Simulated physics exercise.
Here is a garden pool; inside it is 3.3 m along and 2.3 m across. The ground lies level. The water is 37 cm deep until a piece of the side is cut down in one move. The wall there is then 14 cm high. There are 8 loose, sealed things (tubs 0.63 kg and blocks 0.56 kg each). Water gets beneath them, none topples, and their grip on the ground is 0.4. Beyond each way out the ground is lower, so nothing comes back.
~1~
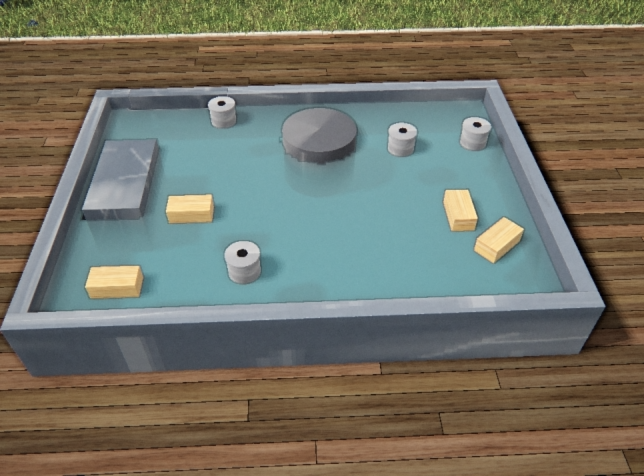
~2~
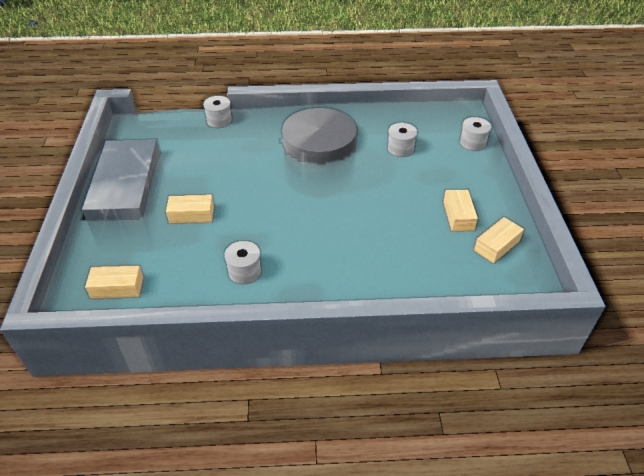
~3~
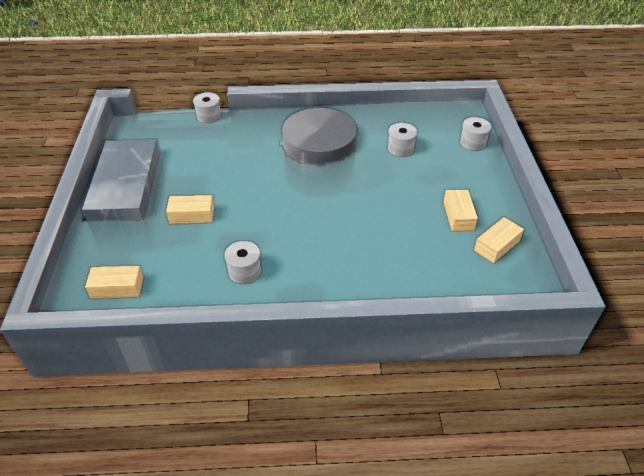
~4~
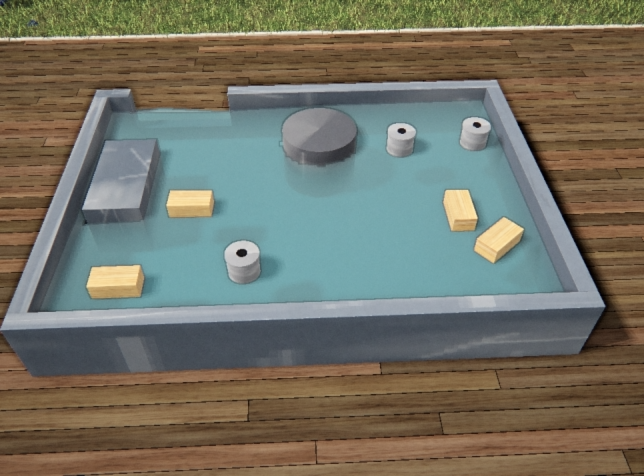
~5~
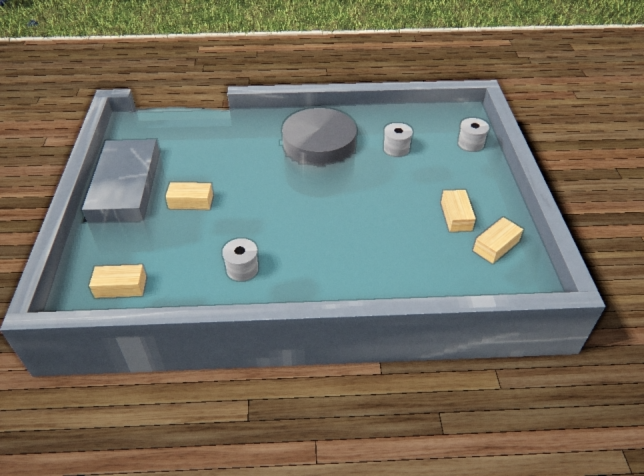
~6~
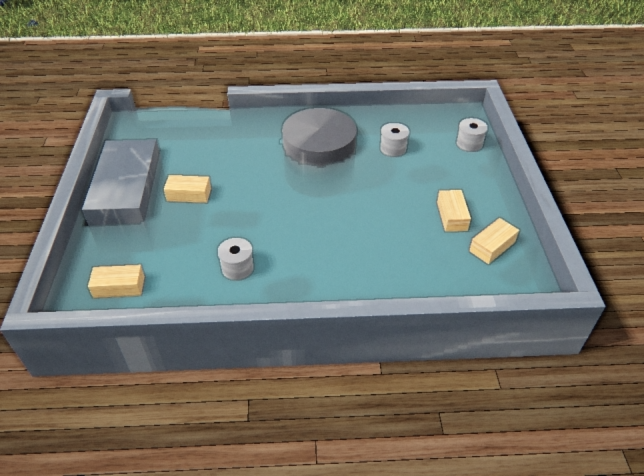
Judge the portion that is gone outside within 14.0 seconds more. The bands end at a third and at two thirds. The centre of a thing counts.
That comes to not even a third.
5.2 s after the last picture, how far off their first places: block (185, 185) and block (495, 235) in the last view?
In turn: 140 cm, 10 cm.
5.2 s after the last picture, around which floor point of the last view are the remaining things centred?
At about (320, 225).
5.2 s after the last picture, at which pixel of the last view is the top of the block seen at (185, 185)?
At about (168, 111).
Then, 1.2 s after the last picture 1 of 8 are out; 7 afloat.
Then, 5.2 s after the last picture 1 of 8 are out; 7 afloat.
Then, 10.0 s after the last picture 2 of 8 are out; 6 afloat.
Then, 14.0 s after the last picture 2 of 8 are out; 6 afloat.
